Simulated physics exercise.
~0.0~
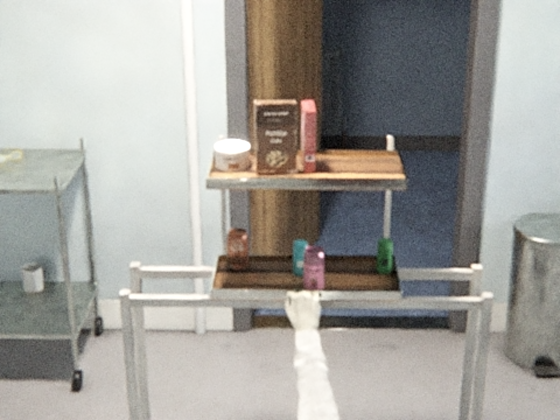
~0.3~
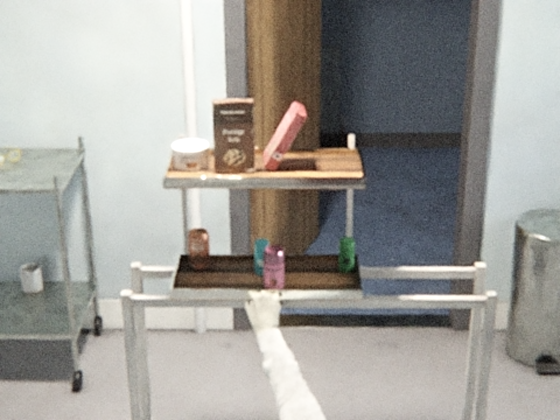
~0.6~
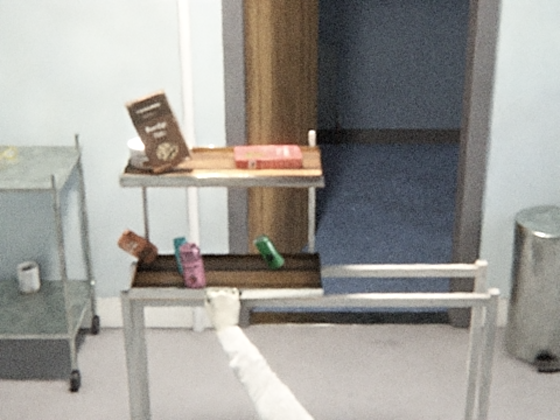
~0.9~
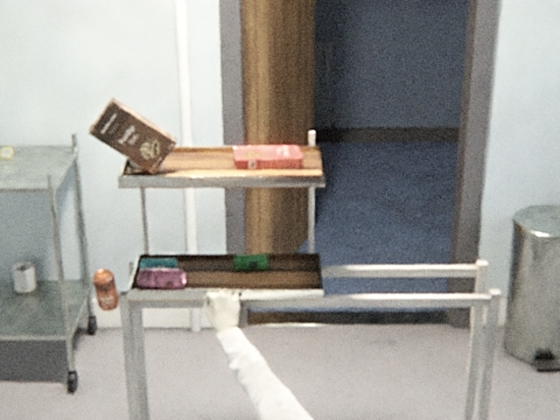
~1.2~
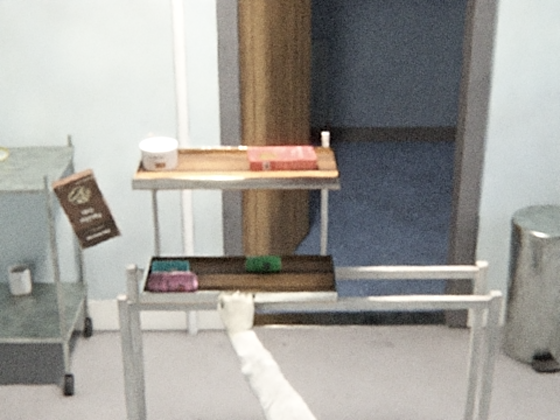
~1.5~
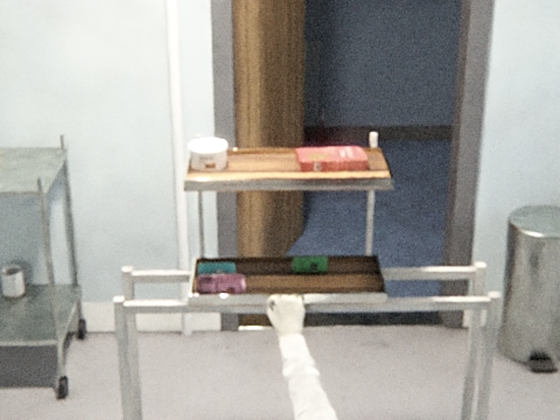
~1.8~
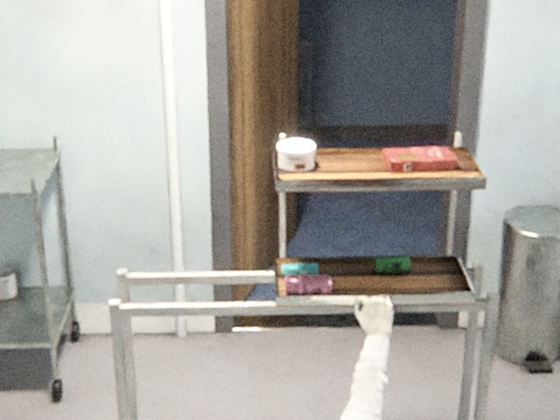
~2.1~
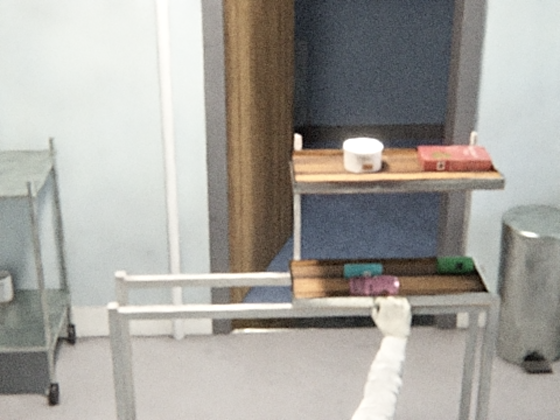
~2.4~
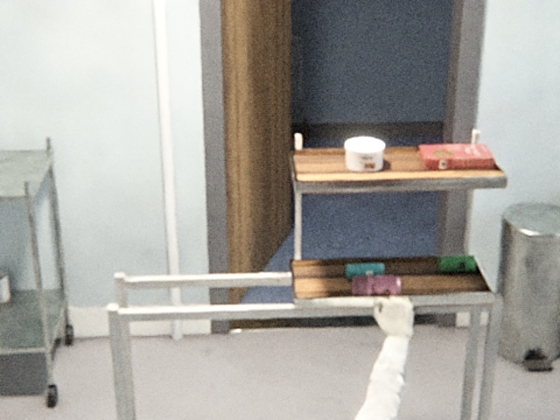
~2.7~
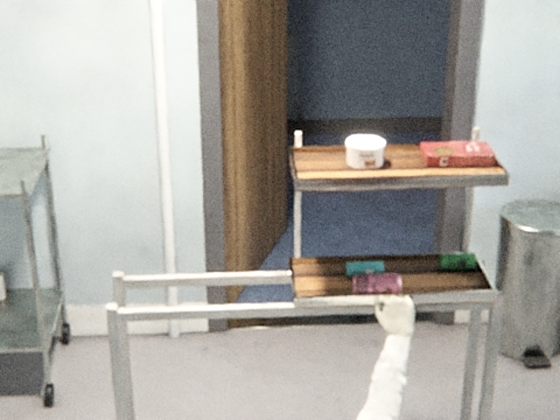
A pale hand slid a two-level tray left along its rails, toppling boxes and bottles and sending an orange can and a brown packet off the left side, then moved it right, where it stopped with the white tub still upright.
